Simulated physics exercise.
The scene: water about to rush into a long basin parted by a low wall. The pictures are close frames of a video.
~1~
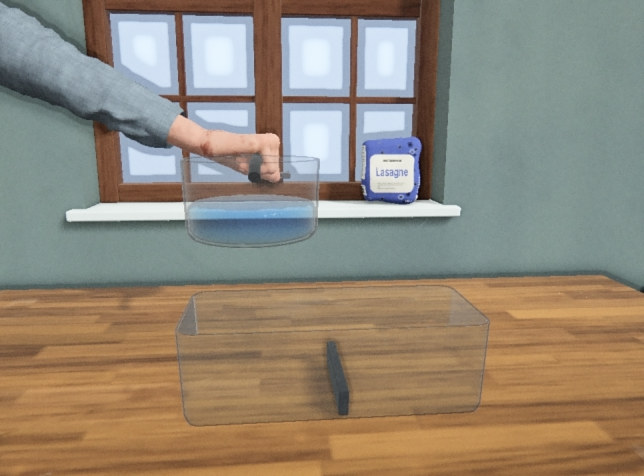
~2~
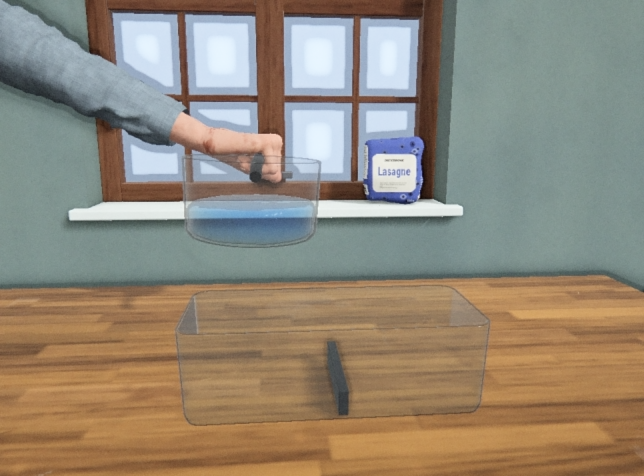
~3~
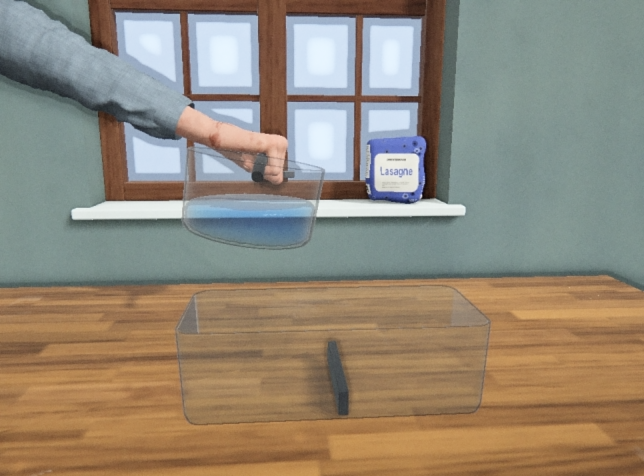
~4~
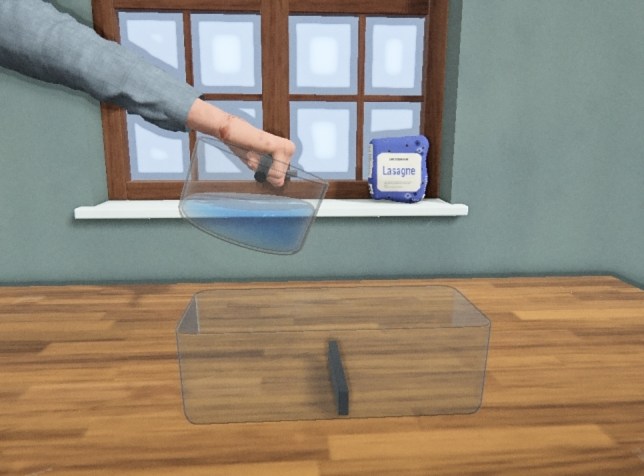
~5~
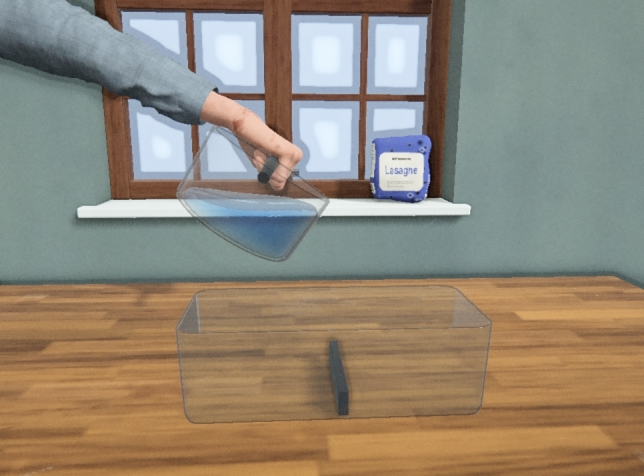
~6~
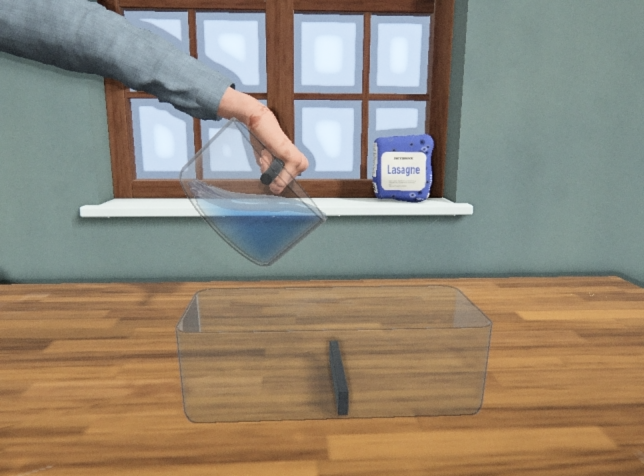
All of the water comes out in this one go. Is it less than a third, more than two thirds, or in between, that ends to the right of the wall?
It comes to above two thirds.
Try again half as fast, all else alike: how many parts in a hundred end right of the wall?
Close to 85 per cent.
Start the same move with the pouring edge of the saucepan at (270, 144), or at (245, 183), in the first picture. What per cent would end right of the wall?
Near 5 % and 15 %.
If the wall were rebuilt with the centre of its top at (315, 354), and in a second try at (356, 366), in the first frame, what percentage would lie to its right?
Roughly 90 per cent, and 35 per cent.
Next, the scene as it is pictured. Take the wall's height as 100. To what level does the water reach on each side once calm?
Some 10 per cent left and 70 right.
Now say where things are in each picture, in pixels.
In the first picture, tilt 0°; pouring edge (318, 160); surface from (189, 204) to (315, 202); the long basin's rim runs from (185, 313) to (469, 304); the wall's top is at (337, 365).
In the second picture, tilt 2°; pouring edge (320, 163); surface from (189, 203) to (315, 202).
In the third picture, tilt 9°; pouring edge (323, 171); surface from (187, 202) to (315, 203).
In the fourth picture, tilt 20°; pouring edge (327, 185); surface from (185, 197) to (316, 205).
In the fifth picture, tilt 33°; pouring edge (328, 202); surface from (183, 190) to (319, 207).
In the sixth picture, tilt 48°; pouring edge (323, 220); surface from (193, 182) to (325, 211).
A moment on, the saucepan is tipped on its side and 41 per cent is still to pour, 0 is left of the wall and 23 right of it.
Next, the saucepan is tipped on its side and 21 per cent is still to pour, 9 is left of the wall and 60 right of it.
Then the saucepan is tipped on its side and 7 per cent is still to pour, 11 is left of the wall and 76 right of it.
Later the saucepan is tipped on its side and 3 per cent is still to pour, 11 is left of the wall and 84 right of it.
In the end 16 per cent lies left of the wall, 83 right of it and 1 outside.
